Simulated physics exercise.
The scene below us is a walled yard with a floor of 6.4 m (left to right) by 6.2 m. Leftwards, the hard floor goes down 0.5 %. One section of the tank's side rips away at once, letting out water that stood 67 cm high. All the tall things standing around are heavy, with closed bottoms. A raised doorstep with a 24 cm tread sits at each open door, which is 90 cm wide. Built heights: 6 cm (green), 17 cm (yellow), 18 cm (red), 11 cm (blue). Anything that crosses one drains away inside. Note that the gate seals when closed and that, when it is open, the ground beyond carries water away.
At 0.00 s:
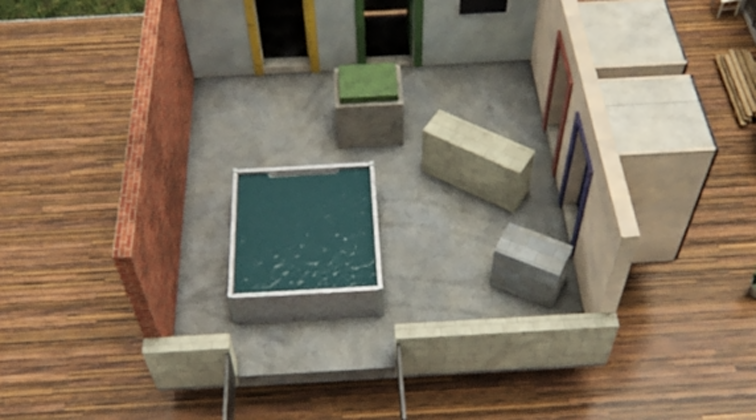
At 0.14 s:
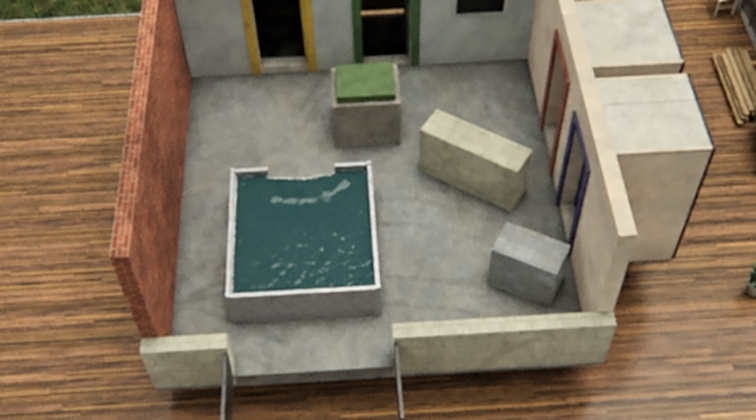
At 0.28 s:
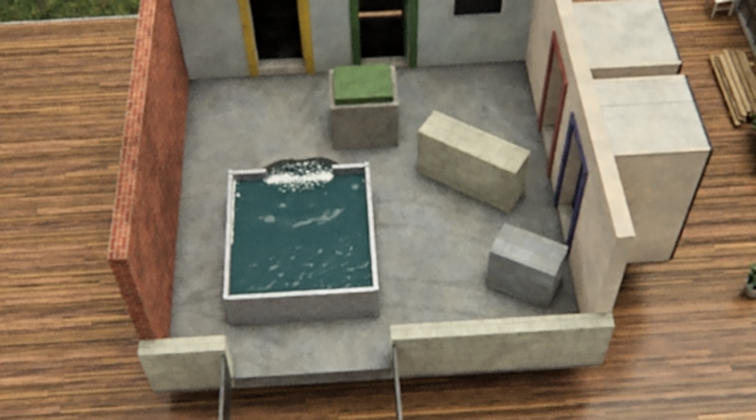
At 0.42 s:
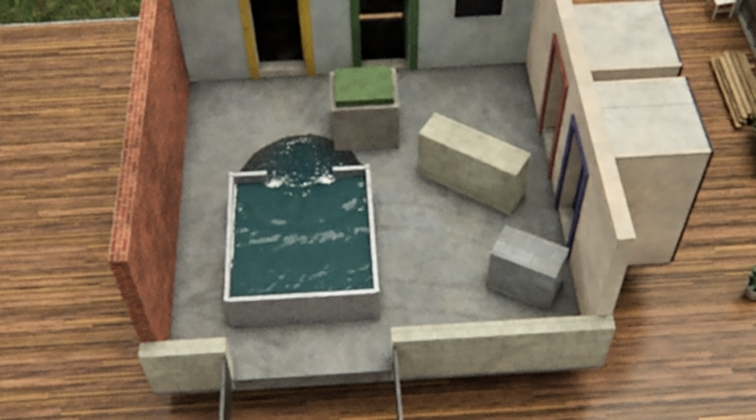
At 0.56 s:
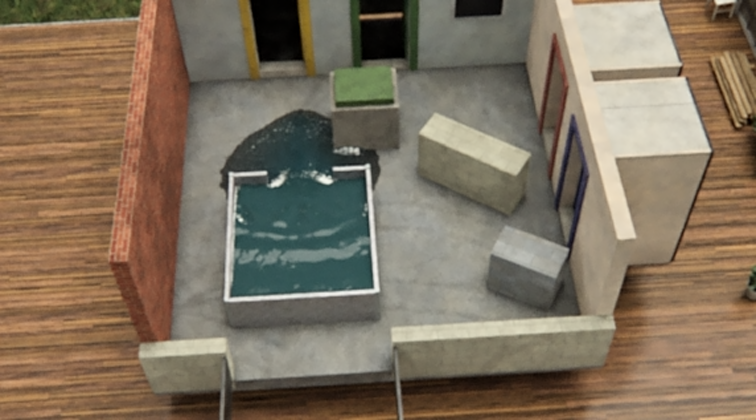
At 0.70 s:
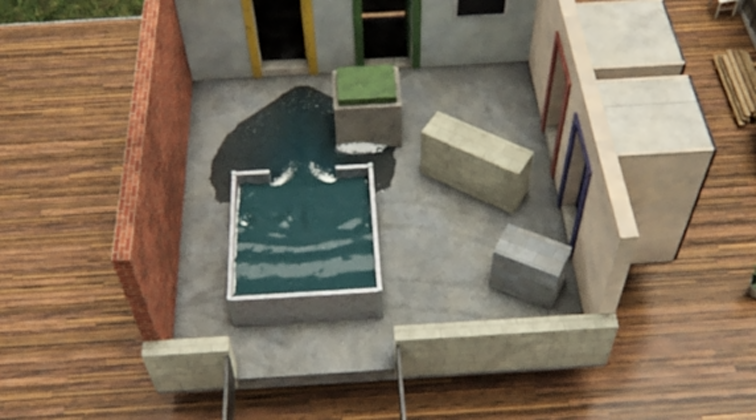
The video shows a walled yard with a square tank of still water; a section of its far side opens, and water pours out, spreading across the grey floor toward the back wall and around a green-topped block.
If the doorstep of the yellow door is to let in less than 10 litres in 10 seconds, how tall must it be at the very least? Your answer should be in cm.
At the very least, close to 34 cm.
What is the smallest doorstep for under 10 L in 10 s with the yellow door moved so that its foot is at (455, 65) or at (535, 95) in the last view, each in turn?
9.5 and 14.5 cm.
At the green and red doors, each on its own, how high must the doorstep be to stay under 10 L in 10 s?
About 8.0 cm at green and 8.5 cm at red.
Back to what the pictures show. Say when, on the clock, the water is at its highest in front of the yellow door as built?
Near 2.4 seconds.
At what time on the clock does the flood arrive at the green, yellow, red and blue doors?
Green 1.4 s, yellow 0.8 s, red 2.4 s, blue 5.5 s.
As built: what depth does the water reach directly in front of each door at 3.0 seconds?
At the green door the depth is 8 cm, at yellow 31 cm, at red 4 cm and at blue 0 cm.
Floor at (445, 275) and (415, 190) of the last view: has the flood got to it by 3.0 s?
First untouched, then soaked.
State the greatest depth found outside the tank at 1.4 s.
42 cm.
After 1.4 s water covers 30 % of the floor, deepest (42 cm) near (300, 195); 21 cm at the yellow door, 21 litres in over its 17 cm doorstep.
After 3.0 s water covers 50 % of the floor, deepest (32 cm) near (308, 83); 31 cm at the yellow door, 169 litres in over its 17 cm doorstep.
After 10.0 s water covers 95 % of the floor, deepest (18 cm) near (173, 358); 12 cm at the yellow door, 250 litres in over its 17 cm doorstep.
At the yellow door as built, the water arrived by 0.9 s and peaked near 34 cm at 2.4 s.
Run again over the same 10 s with other heights there, 20 litres in over 31.5 cm, 0 litres over 42.5 cm. The limit of 10 litres is kept from about 34 cm up.
